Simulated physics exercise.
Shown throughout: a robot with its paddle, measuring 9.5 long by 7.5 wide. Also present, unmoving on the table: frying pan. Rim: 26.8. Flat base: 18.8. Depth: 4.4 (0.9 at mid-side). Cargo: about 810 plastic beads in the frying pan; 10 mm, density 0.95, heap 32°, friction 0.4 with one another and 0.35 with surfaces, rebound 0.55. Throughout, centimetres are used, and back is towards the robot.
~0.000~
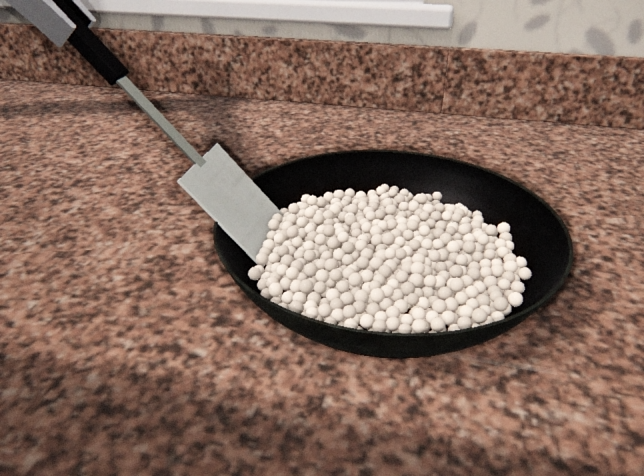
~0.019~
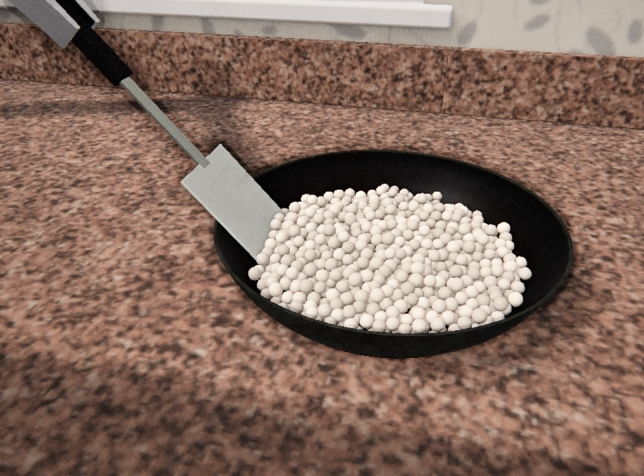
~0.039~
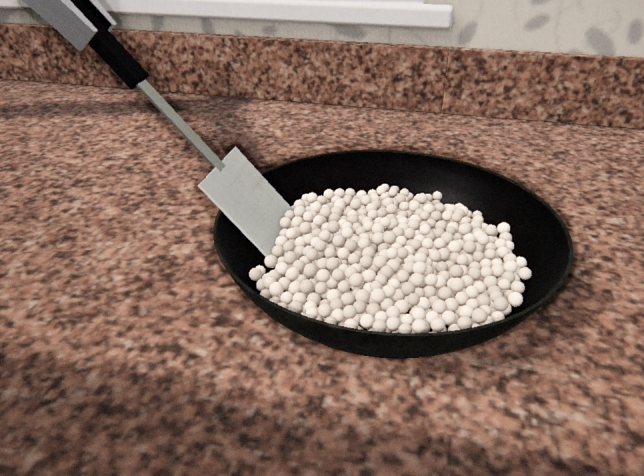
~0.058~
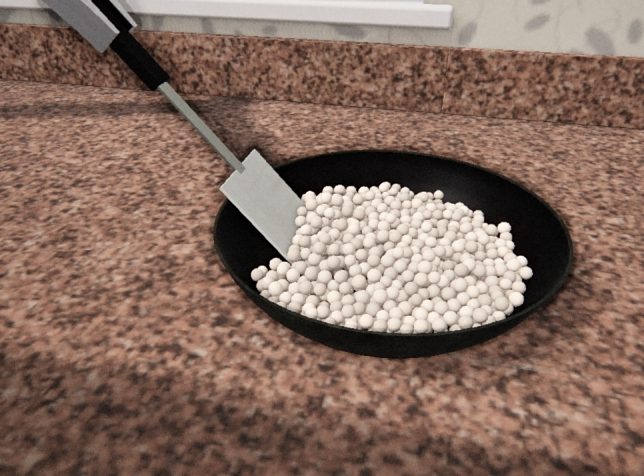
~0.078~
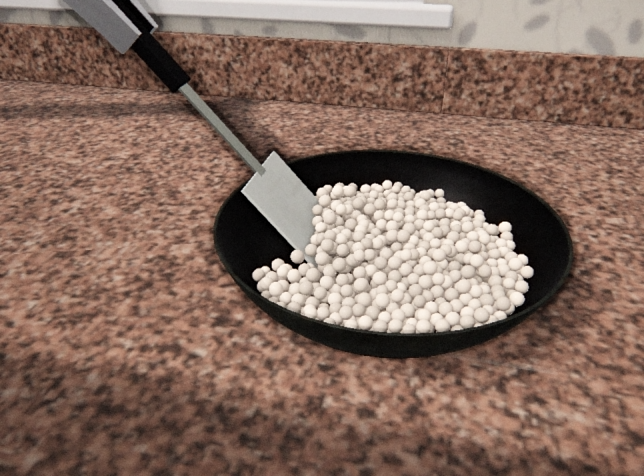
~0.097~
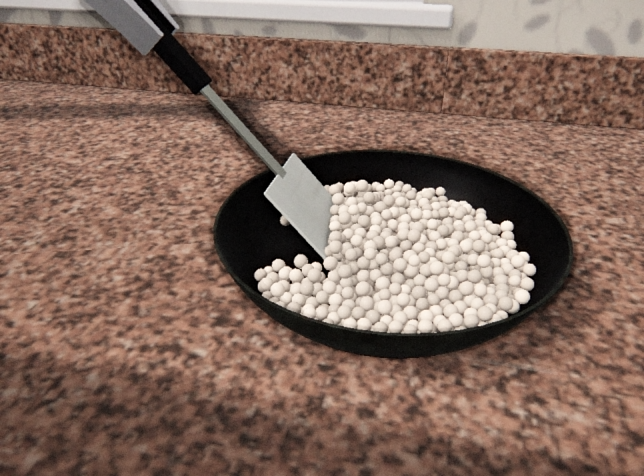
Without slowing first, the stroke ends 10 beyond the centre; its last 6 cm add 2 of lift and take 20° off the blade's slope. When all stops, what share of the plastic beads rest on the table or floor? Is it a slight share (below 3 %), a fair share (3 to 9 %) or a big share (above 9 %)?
It is a big share.
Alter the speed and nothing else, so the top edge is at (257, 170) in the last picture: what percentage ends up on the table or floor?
I'd say around 5 per cent.
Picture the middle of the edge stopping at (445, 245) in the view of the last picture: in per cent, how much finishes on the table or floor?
Something close to 0 in a hundred.
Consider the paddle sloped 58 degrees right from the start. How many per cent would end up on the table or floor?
Then roughly 15 percent.
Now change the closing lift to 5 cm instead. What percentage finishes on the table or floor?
It comes to around 15 percent.
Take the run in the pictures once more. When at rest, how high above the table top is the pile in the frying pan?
5.5 cm.
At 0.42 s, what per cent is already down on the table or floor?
That would be near 10 per cent, give or take.
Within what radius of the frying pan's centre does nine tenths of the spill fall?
About 35 cm from the centre.
After 0.14 s, sloping 48°, highest piece 5 above the table; 813 in the frying pan.
After 0.19 s, sloping 41°, highest piece 6 above the table; 813 in the frying pan.
After 0.42 s, sloping 28°, highest piece 7 above the table; 712 in the frying pan, 89 on the table or floor, 12 on the blade or in flight.
After 1.47 s, sloping 28°, highest piece 5 above the table; 712 in the frying pan, 101 on the table or floor.
In the end, 712 in the frying pan, 101 on the table or floor. That is 12 % on the table or floor.
